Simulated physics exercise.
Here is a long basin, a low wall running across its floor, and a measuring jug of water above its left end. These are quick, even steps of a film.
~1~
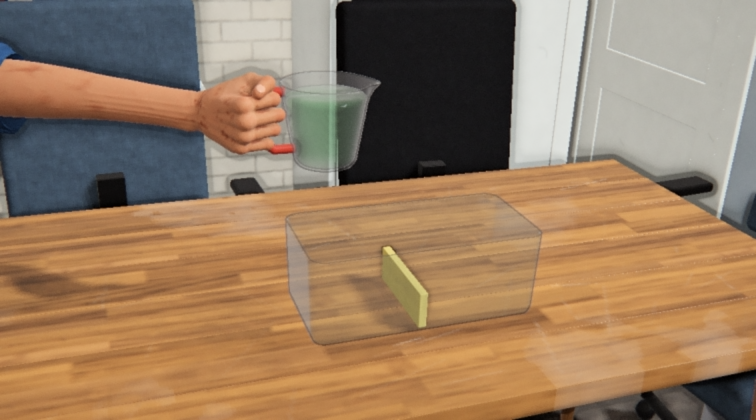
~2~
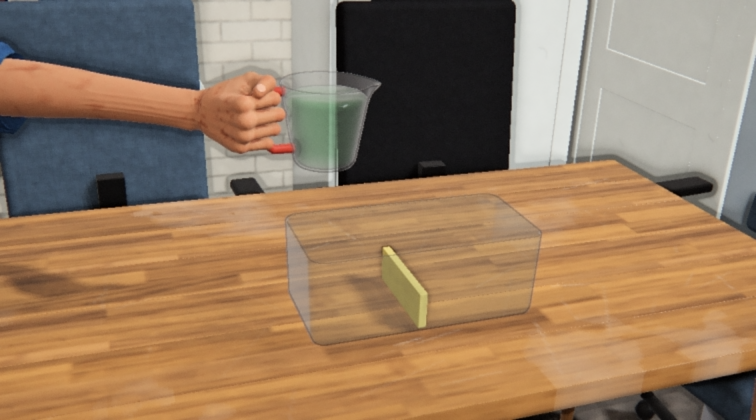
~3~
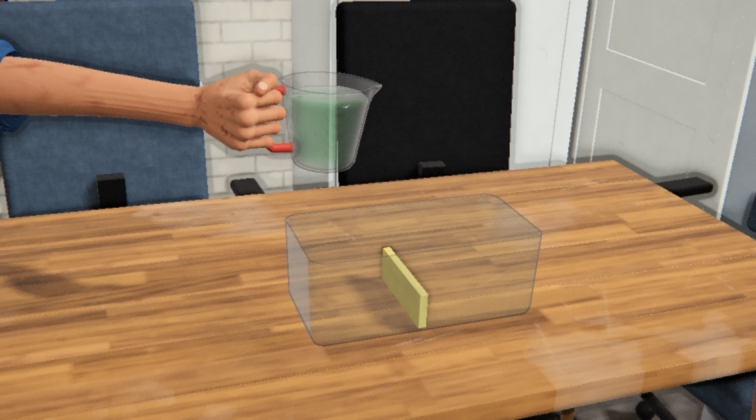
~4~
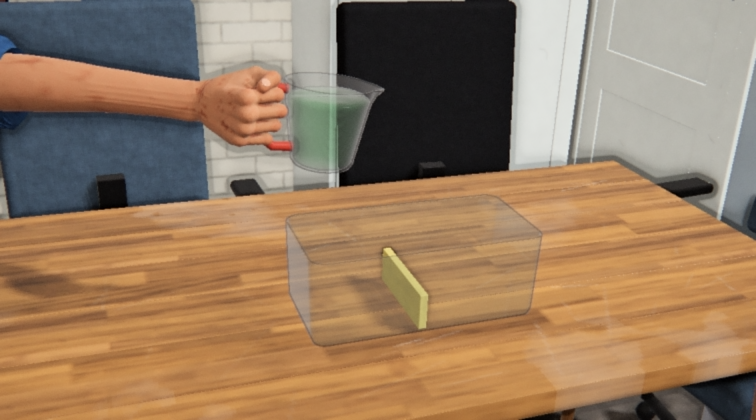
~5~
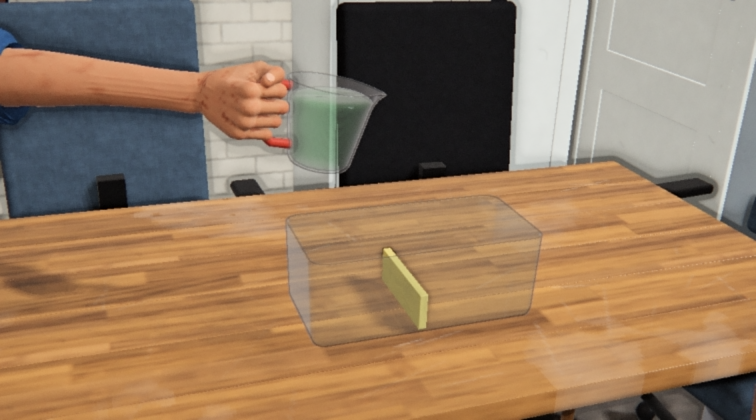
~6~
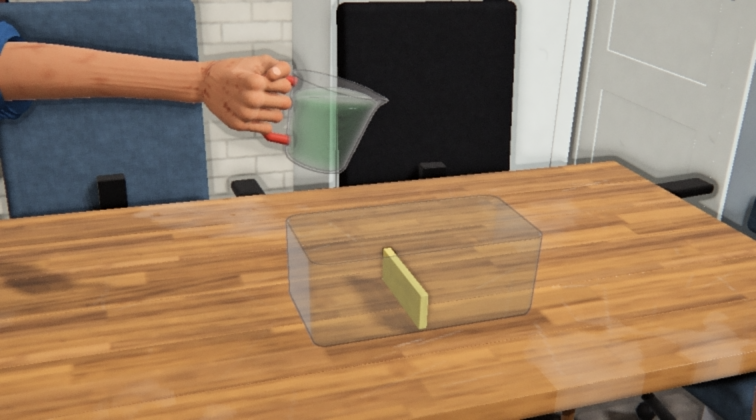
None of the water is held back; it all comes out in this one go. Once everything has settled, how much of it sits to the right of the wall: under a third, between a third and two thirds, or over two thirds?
Between a third and two thirds.
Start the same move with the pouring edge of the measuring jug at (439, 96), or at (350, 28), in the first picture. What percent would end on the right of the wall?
Estimate, in order: 95 and 25 per cent.
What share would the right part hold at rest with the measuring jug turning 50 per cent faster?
Roughly 40 per cent ends up there.
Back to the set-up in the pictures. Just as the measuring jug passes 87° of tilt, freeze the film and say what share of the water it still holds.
Still holding around 55 %, give or take.
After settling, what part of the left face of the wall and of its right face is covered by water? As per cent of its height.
I get 20 % for the left and 20 % for the right.
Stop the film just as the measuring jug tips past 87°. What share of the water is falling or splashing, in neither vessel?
Near 30 in a hundred.
A moment on, the measuring jug is tipped on its side and 55 per cent is still to pour, 0 is left of the wall and 13 right of it.
Next, the measuring jug is tipped right over and 3 per cent is still to pour, 31 is left of the wall and 55 right of it.
Then the measuring jug is tipped right over and 0 per cent is still to pour, 42 is left of the wall and 56 right of it.
Later the measuring jug is tipped right over and 0 per cent is still to pour, 42 is left of the wall and 56 right of it.
Finally, 42 per cent lies left of the wall, 56 right of it and 1 outside.
